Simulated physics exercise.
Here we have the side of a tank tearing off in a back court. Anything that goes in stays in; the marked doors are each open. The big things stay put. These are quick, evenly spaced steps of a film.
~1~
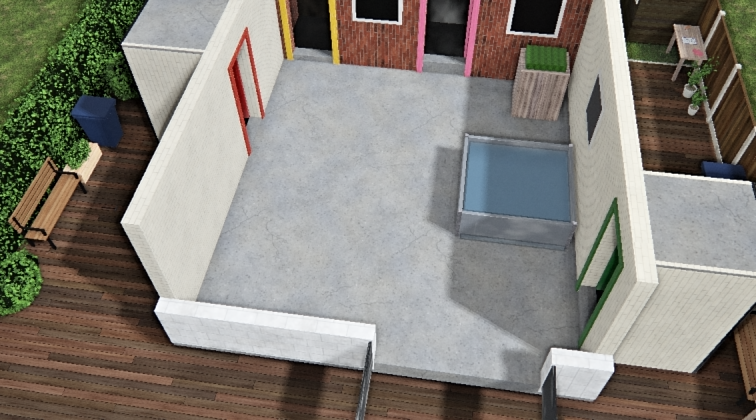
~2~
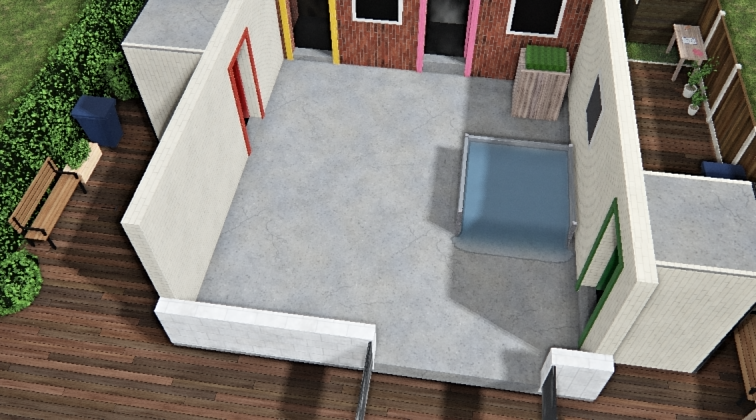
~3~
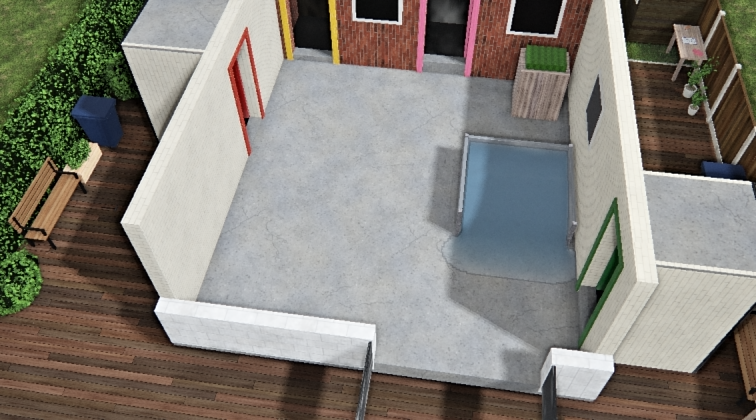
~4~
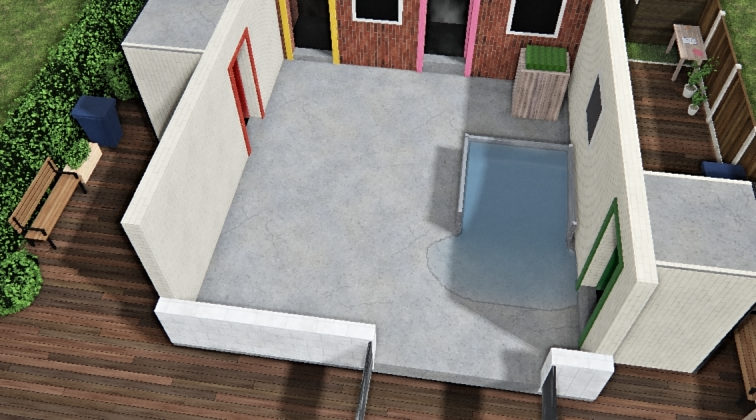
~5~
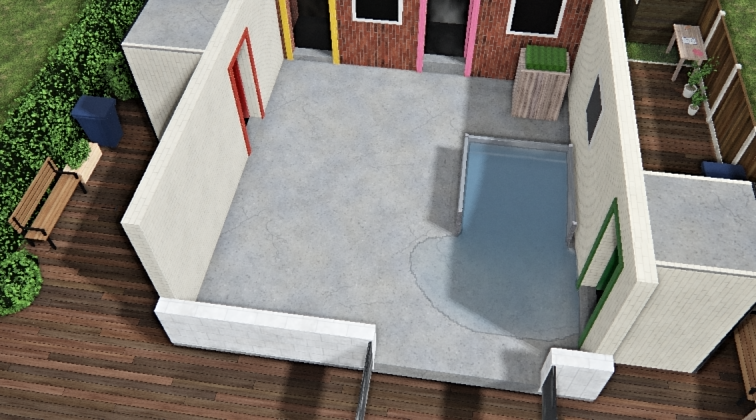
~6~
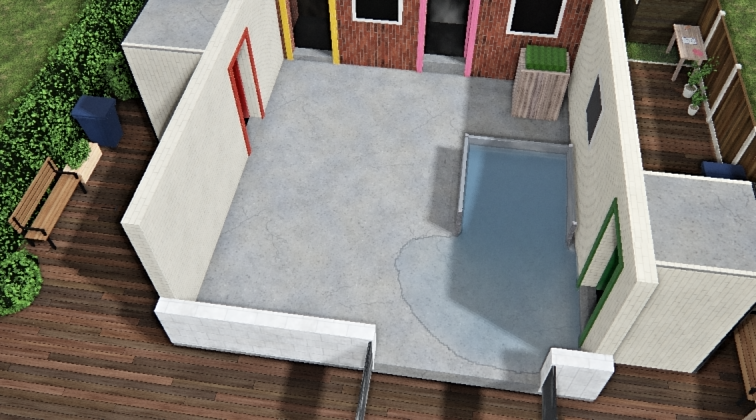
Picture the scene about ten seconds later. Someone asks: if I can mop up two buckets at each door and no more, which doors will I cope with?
The pink door: You will cope; the green door: You will cope; the yellow door: You will cope; the red door: You will cope.
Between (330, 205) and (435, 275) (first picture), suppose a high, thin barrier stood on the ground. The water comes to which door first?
I'd pick the green one.
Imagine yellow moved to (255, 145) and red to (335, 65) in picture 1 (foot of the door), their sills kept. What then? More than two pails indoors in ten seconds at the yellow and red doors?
Finding - yellow door is safe, red door is safe.
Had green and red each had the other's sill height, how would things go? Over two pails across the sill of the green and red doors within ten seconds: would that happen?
For green, over the limit; for red, not over the limit.
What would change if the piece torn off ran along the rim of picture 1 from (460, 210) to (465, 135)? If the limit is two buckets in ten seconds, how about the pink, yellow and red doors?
Well, the pink one stays within bounds, while the yellow one stays within bounds and the red one breaks the limit.
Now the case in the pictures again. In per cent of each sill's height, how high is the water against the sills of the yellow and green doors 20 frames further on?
Some 0 percent, then some 70 percent.
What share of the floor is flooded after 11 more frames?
20 %.
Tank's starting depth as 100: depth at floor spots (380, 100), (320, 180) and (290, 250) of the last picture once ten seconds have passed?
0, 2, 4 %.
A moment on, water covers 20 % of the floor; the pink door not reached, the green door wet at the sill, nothing in, the yellow door not reached, the red door not reached.
Next, water covers 20 % of the floor; the pink door not reached, the green door wet at the sill, nothing in, the yellow door not reached, the red door not reached.
Then, water covers 25 % of the floor; the pink door not reached, the green door under two buckets in, the yellow door not reached, the red door not reached.
Later, water covers 35 % of the floor; the pink door not reached, the green door under two buckets in, the yellow door not reached, the red door not reached.
In the end, water covers 45 % of the floor; the pink door not reached, the green door under two buckets in, the yellow door not reached, the red door wet at the sill, nothing in.
